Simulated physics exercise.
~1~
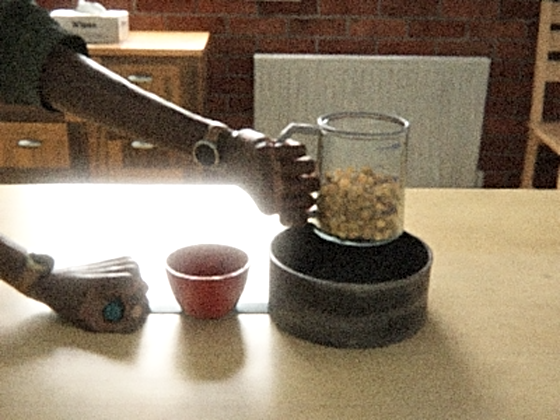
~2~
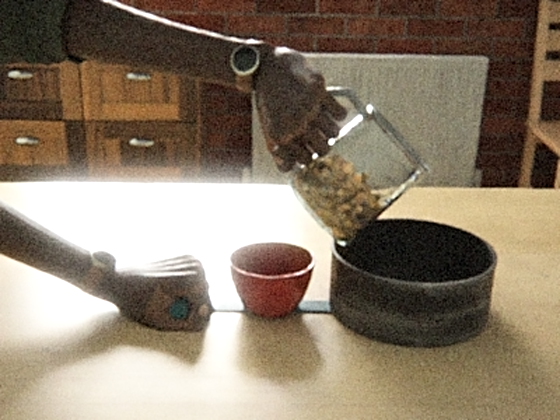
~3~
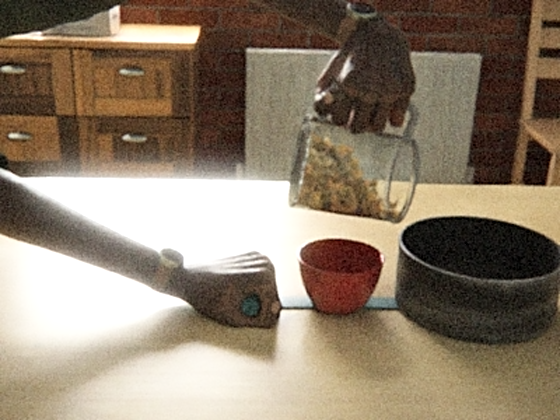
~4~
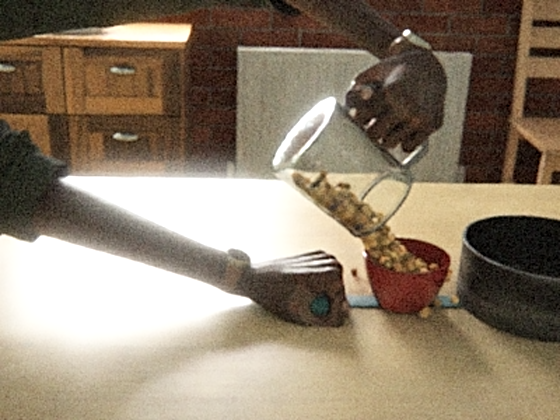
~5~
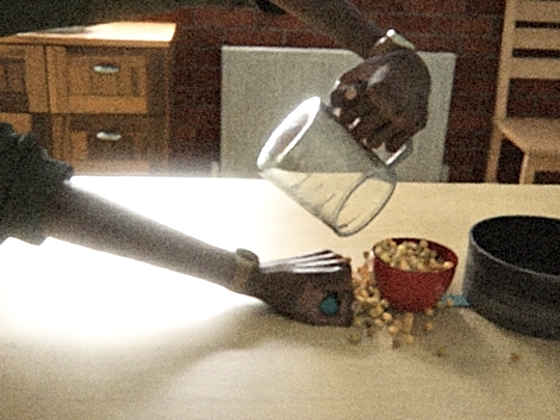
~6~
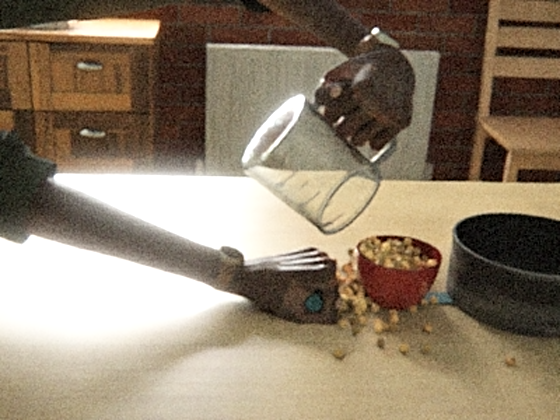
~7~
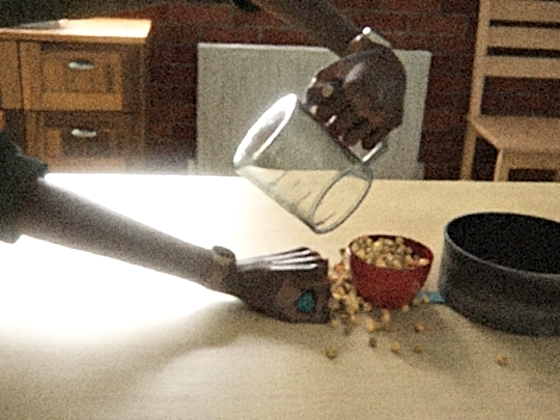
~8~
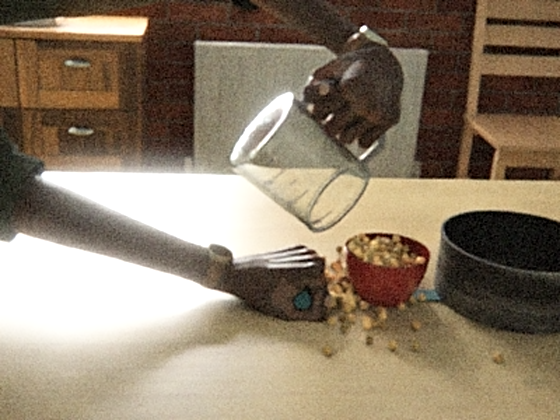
We see one hand tilt a glass jug of chickpeas while another moves along with a joined red bowl and black pot sliding right. The chickpeas pour out, heaping in the bowl and scattering on the table, and the emptied jug stays tipped above.
